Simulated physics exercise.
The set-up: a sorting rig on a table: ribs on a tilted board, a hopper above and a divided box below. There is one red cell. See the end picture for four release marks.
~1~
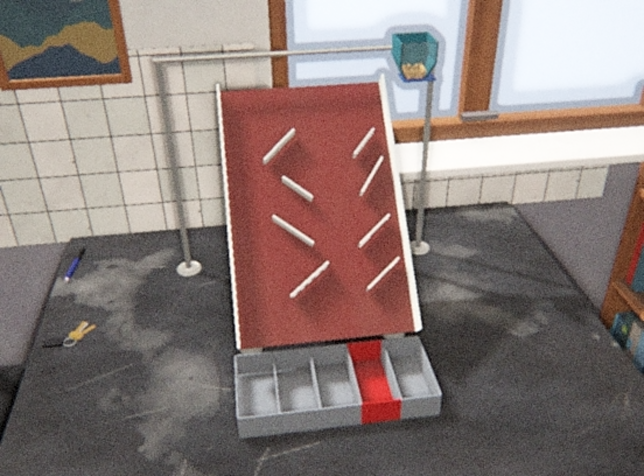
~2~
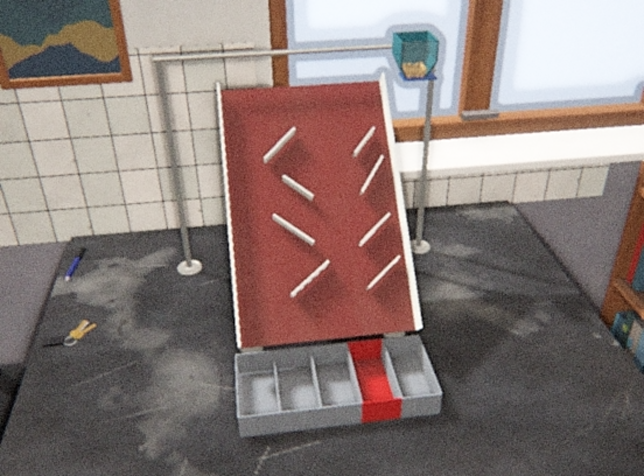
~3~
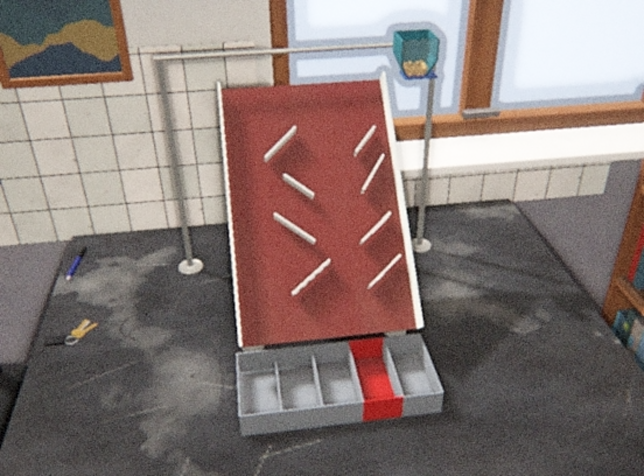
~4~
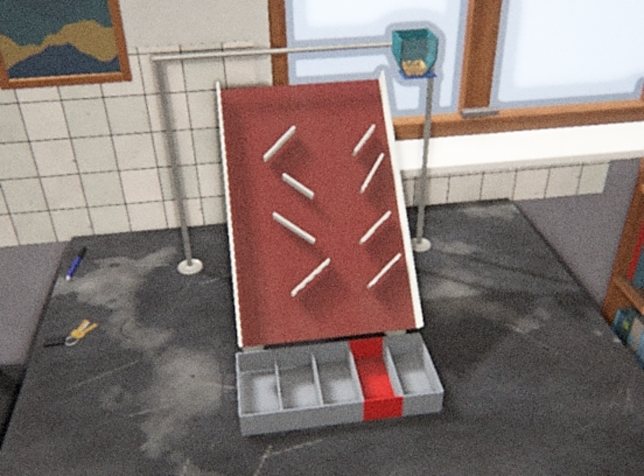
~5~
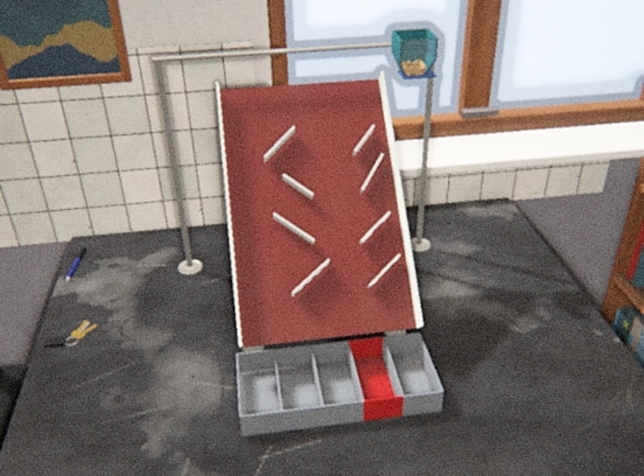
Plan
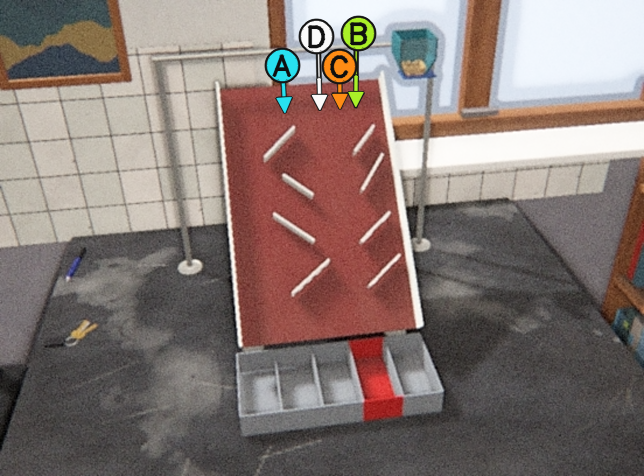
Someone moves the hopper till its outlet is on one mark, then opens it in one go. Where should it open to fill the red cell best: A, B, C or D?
D is best.
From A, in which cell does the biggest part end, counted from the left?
The first from the left.
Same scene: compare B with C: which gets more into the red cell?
The answer is C.
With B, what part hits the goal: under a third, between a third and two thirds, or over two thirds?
It is under a third.
On the marked copy, mark A meets the board at (284, 107); mark B meets the board at (355, 101); mark C meets the board at (339, 103); mark D meets the board at (319, 104).
Choosing A, about a tenth in the red cell, the larger part in other cells, about a tenth outside the box.
Choosing B, about a tenth in the red cell, the larger part in other cells, just a few outside the box.
Choosing C, roughly a third in the red cell, roughly two thirds in other cells.
Choosing D, roughly half in the red cell, roughly a third in other cells, about a tenth outside the box.
